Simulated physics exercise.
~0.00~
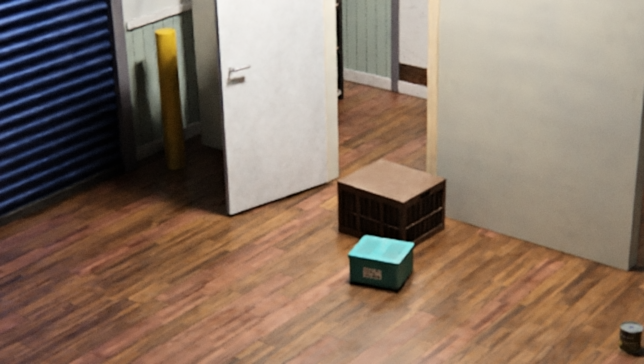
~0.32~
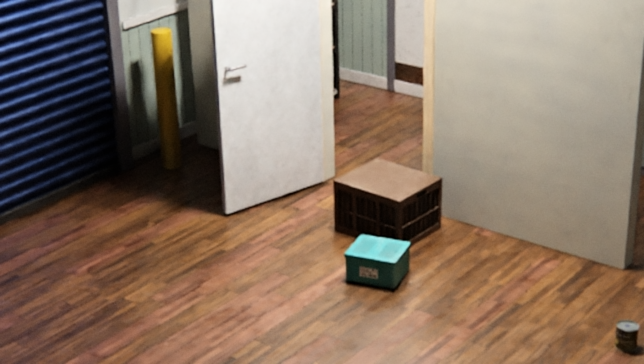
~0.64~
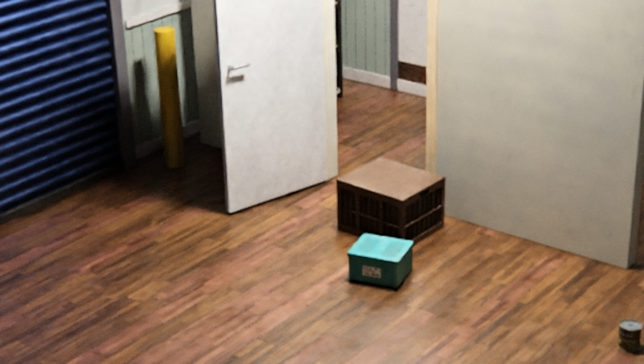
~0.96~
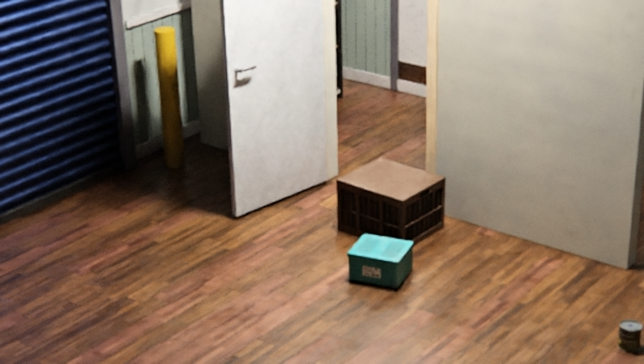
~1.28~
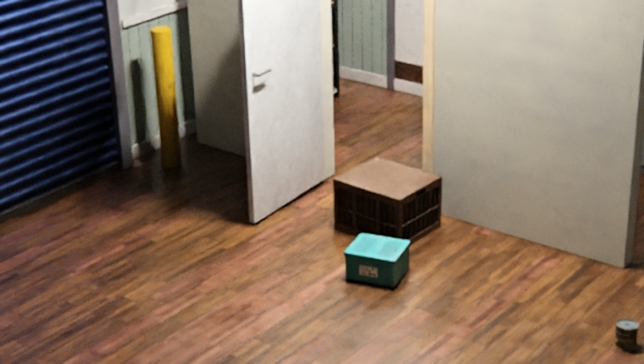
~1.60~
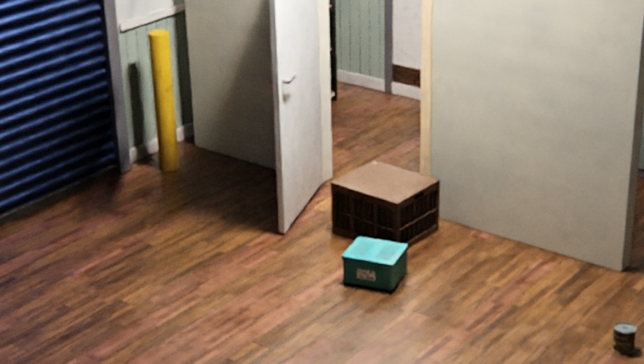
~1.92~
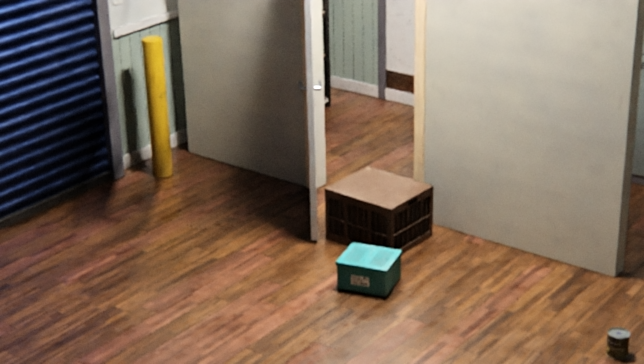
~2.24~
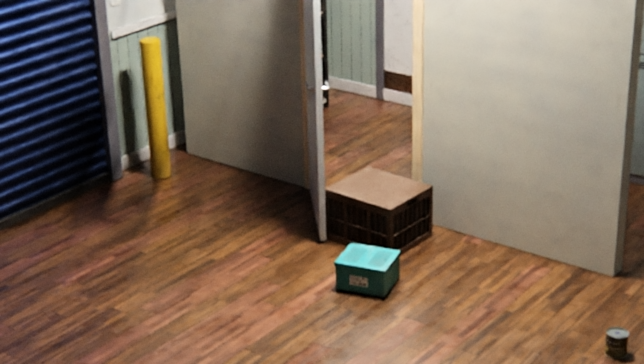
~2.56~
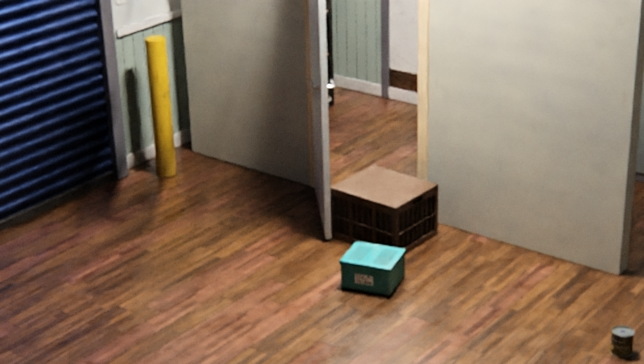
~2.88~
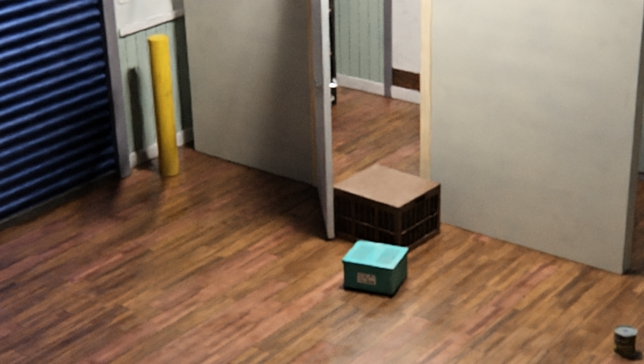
A white door swings partway toward the brown chest and turquoise tote, then stays partly open.
